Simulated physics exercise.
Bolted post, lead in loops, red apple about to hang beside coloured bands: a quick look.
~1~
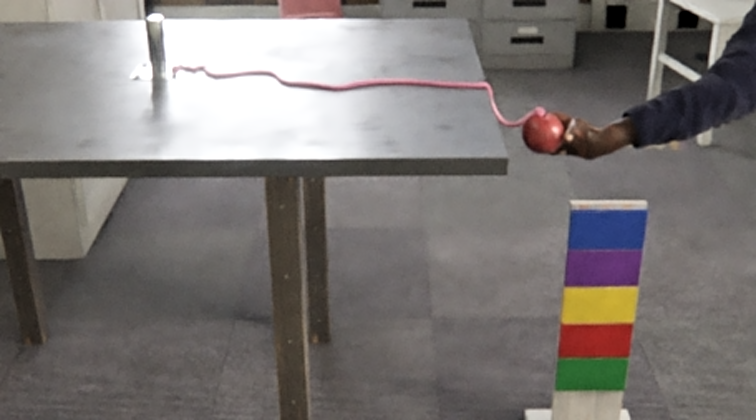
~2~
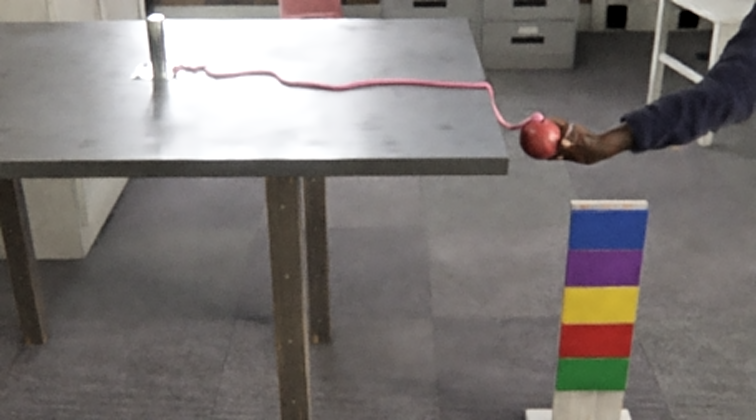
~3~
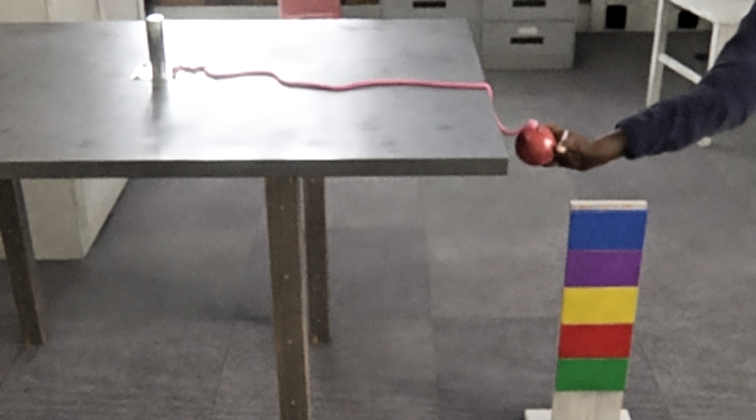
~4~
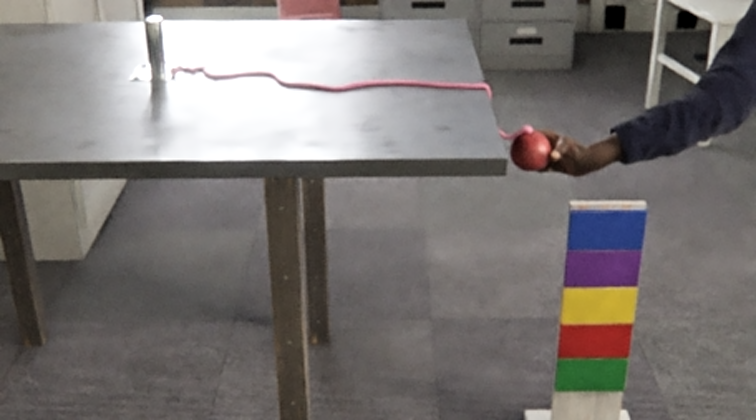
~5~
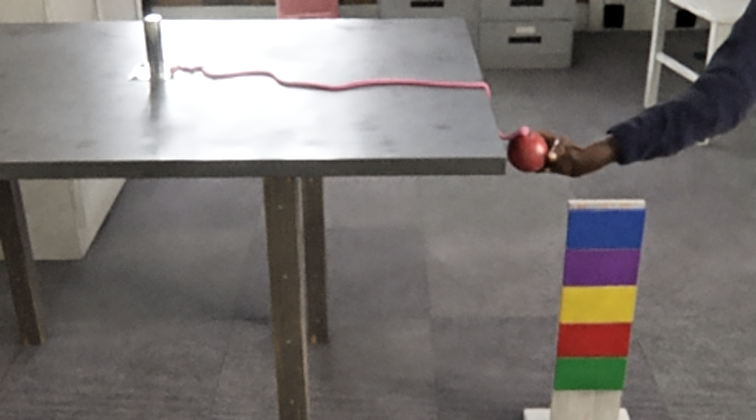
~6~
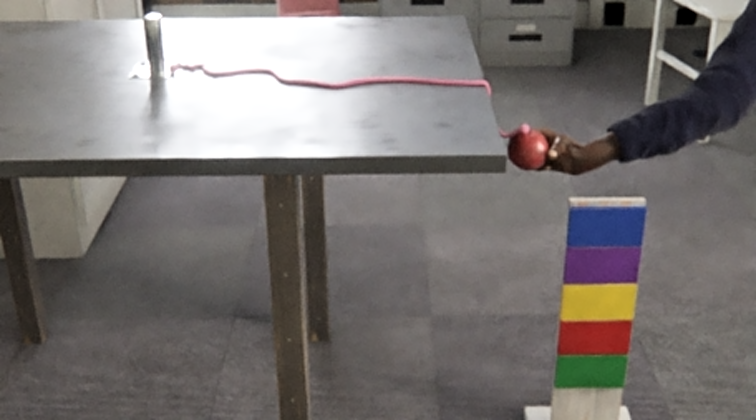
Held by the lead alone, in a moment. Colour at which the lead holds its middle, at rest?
Blue.
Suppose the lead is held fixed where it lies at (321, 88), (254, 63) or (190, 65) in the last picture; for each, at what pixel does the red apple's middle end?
Going try by try, I'd put it close to (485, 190), then (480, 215), and finally (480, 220).
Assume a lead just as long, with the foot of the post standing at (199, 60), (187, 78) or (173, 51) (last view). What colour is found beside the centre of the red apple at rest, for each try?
Try one - purple; try two - purple; try three - blue.
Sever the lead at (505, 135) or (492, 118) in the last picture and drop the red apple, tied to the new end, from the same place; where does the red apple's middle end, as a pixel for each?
In turn, around (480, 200) and around (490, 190).
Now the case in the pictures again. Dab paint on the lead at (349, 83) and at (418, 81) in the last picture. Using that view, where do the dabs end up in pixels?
First: (398, 80). Second: (470, 84).
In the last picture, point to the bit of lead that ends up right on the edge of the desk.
The point at (439, 82).
Soon after, apple near (508, 219); level with blue.
After that, apple near (457, 219); level with blue.
And then, apple near (476, 227); level with blue.
In the end, apple near (481, 228); level with blue. The blue one.
